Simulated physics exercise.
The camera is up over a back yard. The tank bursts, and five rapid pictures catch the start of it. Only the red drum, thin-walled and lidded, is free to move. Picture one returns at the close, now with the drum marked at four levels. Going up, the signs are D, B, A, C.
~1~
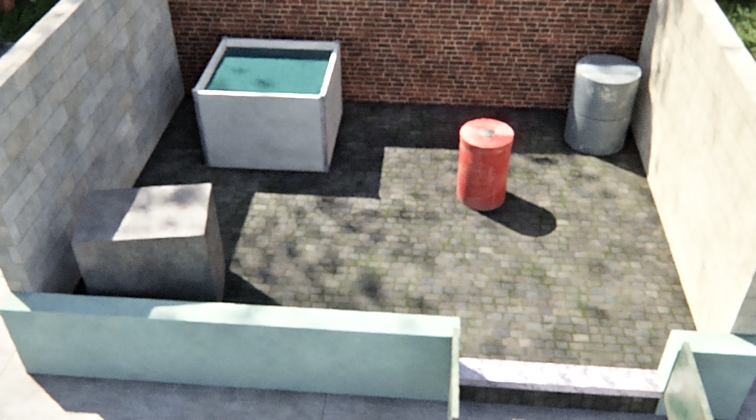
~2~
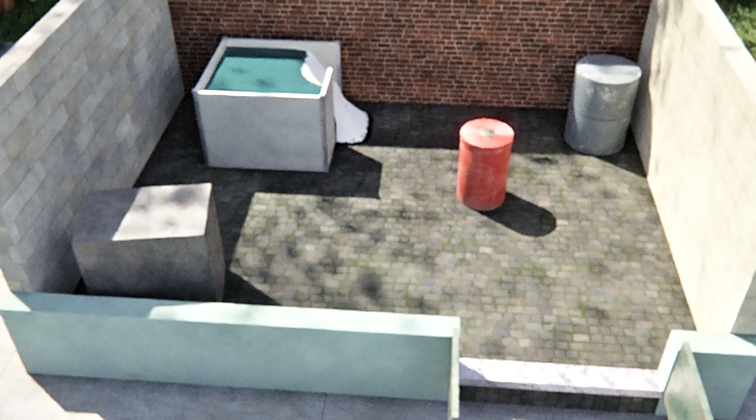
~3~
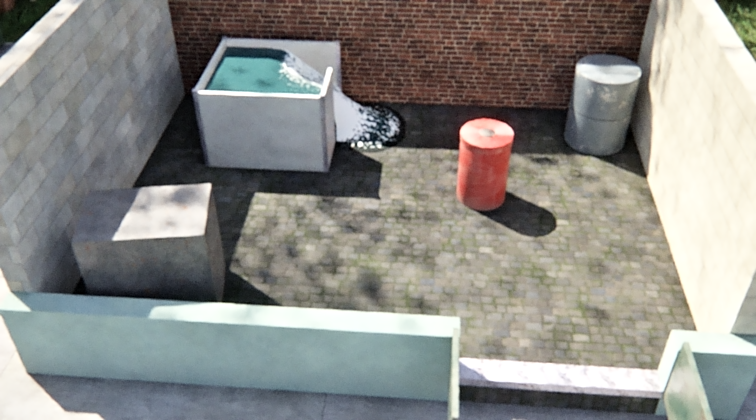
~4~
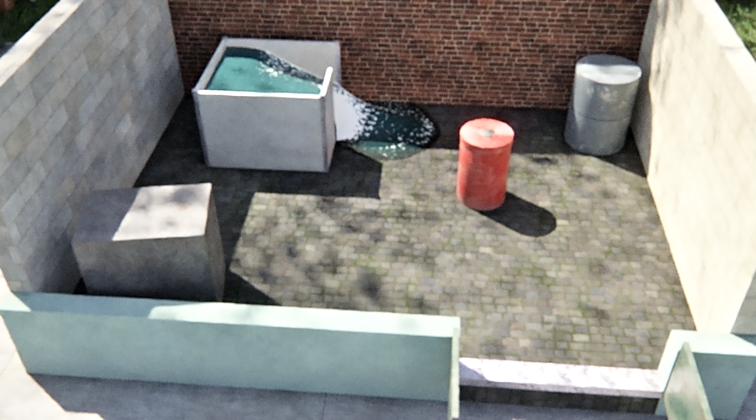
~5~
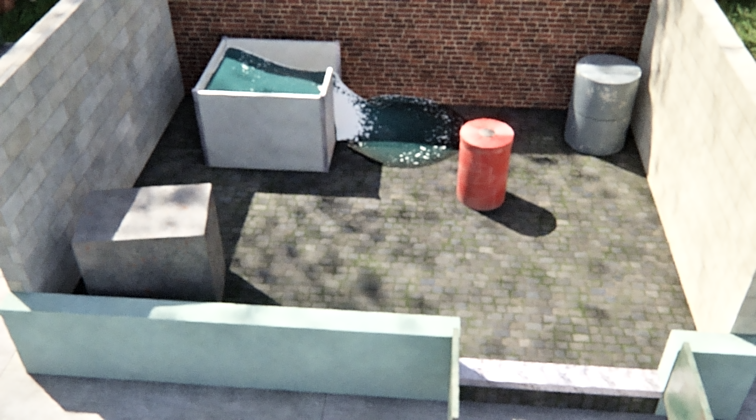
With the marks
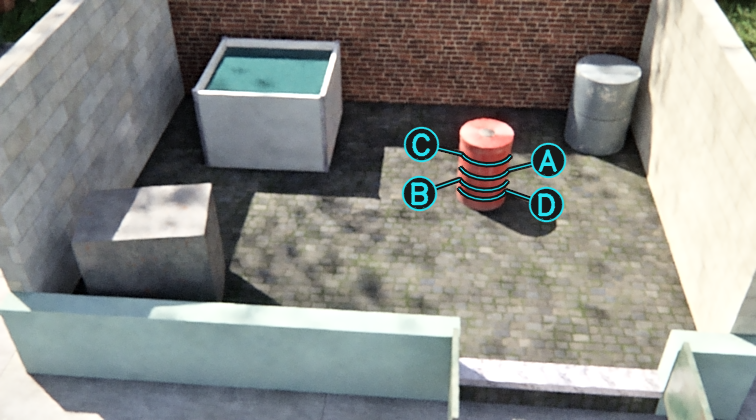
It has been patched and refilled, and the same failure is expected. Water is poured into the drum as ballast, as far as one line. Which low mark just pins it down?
Mark D just does it.
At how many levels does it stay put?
All four.
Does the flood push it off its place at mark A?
No, that is safe.
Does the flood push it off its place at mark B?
No, not at all.
In cyan, A at (485, 178); B at (483, 190); C at (486, 164); D at (482, 199); from the bottom up D, B, A, C.
With A, it does not move.
With B, it does not move.
With C, it does not move.
With D, it does not move.
